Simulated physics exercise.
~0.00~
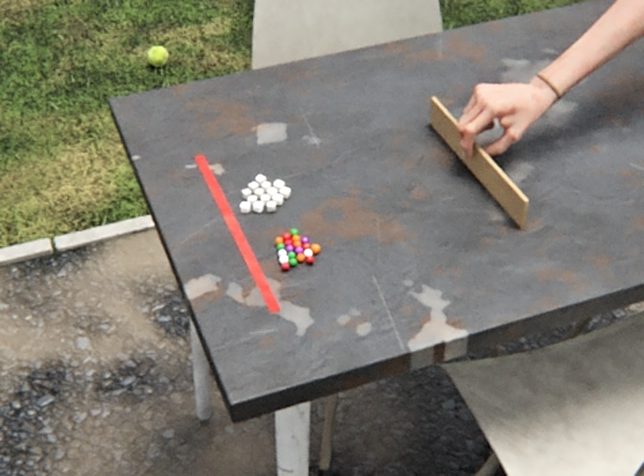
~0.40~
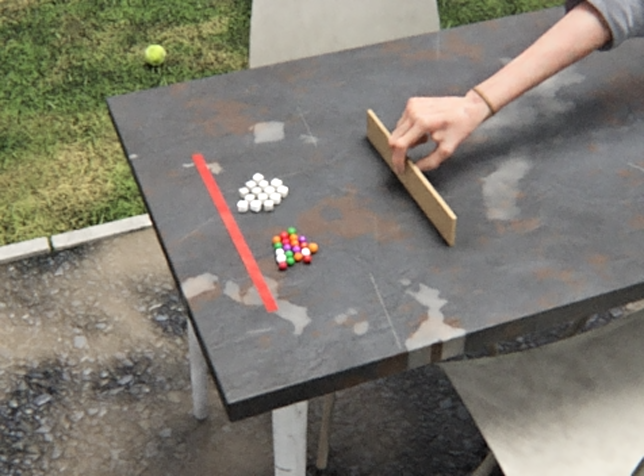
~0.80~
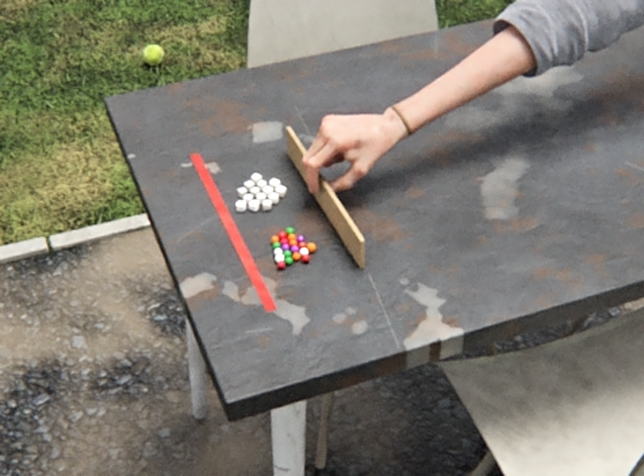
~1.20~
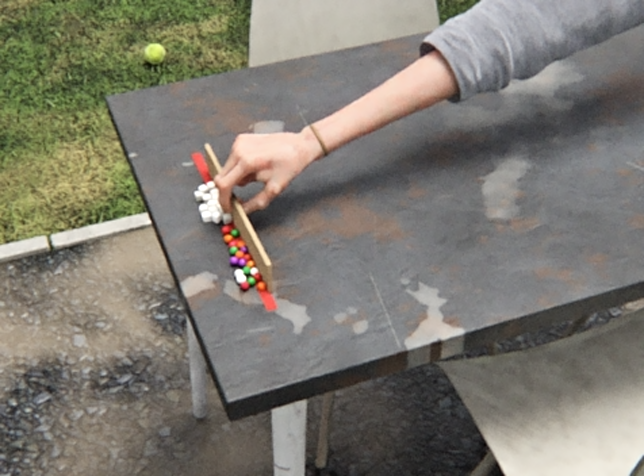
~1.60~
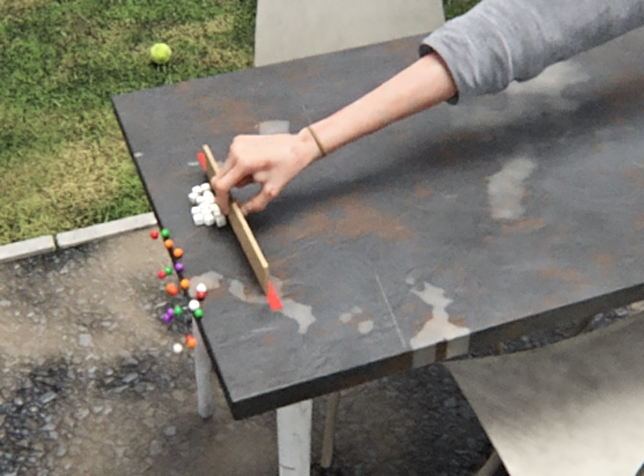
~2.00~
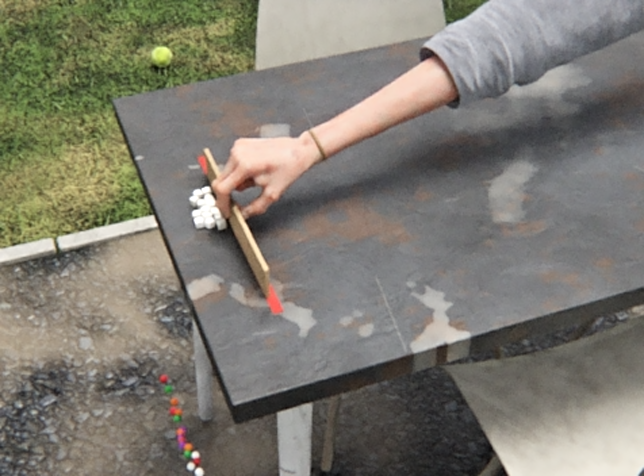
On an outdoor table, a hand sweeps two piles left; colourful beads fall, white ones stay.
